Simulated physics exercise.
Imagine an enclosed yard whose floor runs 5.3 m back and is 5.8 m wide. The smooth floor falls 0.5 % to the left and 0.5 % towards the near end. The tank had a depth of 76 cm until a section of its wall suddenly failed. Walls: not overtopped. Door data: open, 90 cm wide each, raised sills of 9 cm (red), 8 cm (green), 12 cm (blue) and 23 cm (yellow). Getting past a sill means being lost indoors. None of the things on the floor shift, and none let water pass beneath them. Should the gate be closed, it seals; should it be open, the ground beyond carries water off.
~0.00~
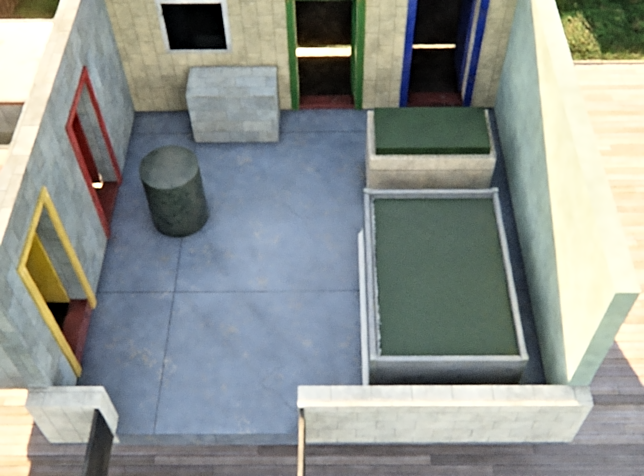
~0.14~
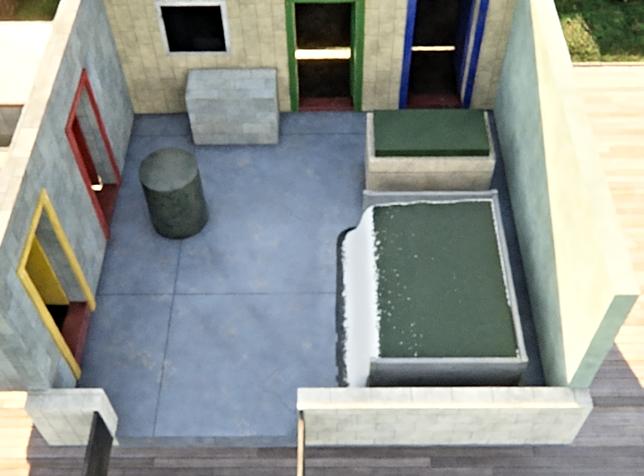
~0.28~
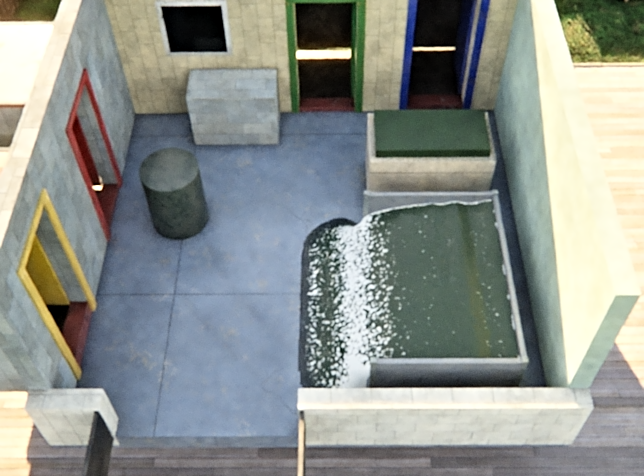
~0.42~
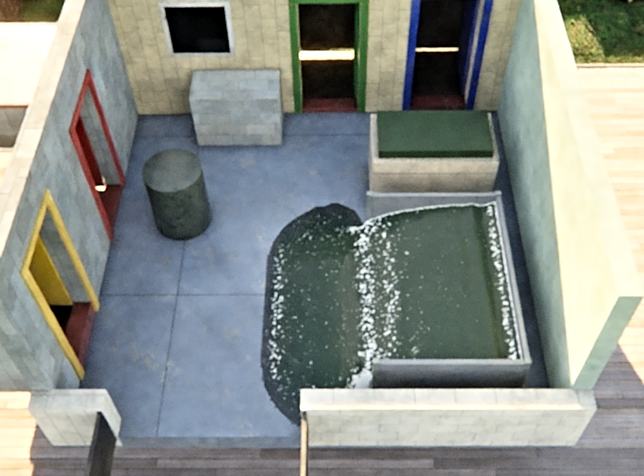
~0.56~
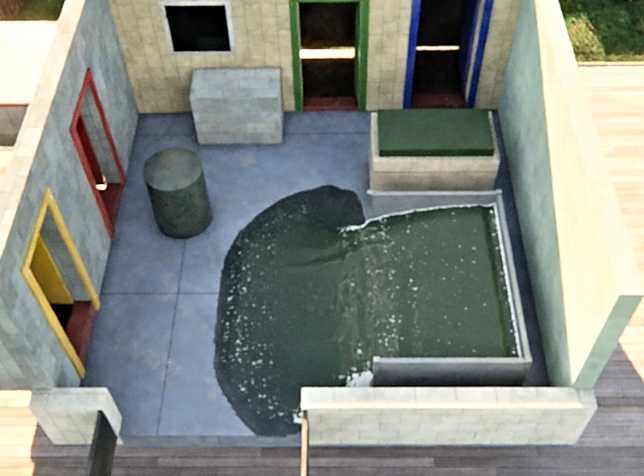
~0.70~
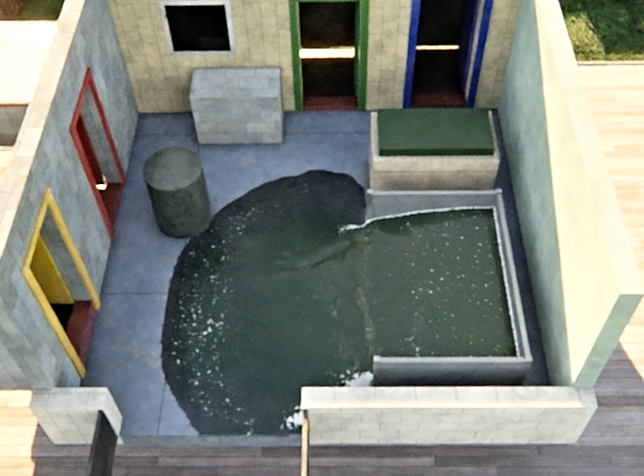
Dark green water fills a pale-rimmed tank on the right of a walled, blue-grey yard, seen from high above by a camera that stays practically still. A grey block and a dark cylinder stand to the left, near red and yellow doorways, with green and blue ones behind. The water pours leftward from the tank in a white, foaming sheet, then spreads across the floor in a widening rounded pool.
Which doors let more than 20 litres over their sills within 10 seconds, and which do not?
In 10 seconds, the red door lets more through; the green door stays within 20 litres; the blue door stays within 20 litres; the yellow door lets more through.
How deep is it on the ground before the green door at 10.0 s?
It averages close to 7.5 centimetres.
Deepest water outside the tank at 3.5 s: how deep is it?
It tops out at some 30 cm.
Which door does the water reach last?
That would be the blue door.
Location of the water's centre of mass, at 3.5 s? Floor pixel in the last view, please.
Roughly (231, 268) in the last picture.
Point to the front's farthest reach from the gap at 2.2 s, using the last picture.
Somewhere near pixel (140, 115).
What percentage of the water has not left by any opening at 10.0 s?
Around 54 per cent of the water.
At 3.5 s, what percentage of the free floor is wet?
Roughly 70 percent.
After 1.4 s water covers 55 % of the floor and is deepest (44 cm) near (106, 270); red door 5 cm at the sill, 0 L in, green door not reached, blue door not reached, yellow door 41 cm at the sill, 22 L in.
After 2.2 s water covers 65 % of the floor and is deepest (44 cm) near (89, 350); red door 14 cm at the sill, 3 L in, green door not reached, blue door not reached, yellow door 42 cm at the sill, 96 L in.
After 3.5 s water covers 70 % of the floor and is deepest (30 cm) near (156, 147); red door 15 cm at the sill, 19 L in, green door 3 cm at the sill, 0 L in, blue door not reached, yellow door 21 cm at the sill, 156 L in.
After 6.0 s water covers 90 % of the floor and is deepest (15 cm) near (183, 190); red door 13 cm at the sill, 68 L in, green door 3 cm at the sill, 0 L in, blue door 2 cm at the sill, 0 L in, yellow door 10 cm at the sill, 158 L in.
After 10.0 s water covers 95 % of the floor and is deepest (12 cm) near (524, 415); red door 5 cm at the sill, 76 L in, green door 8 cm at the sill, 4 L in, blue door 6 cm at the sill, 0 L in, yellow door 7 cm at the sill, 158 L in.
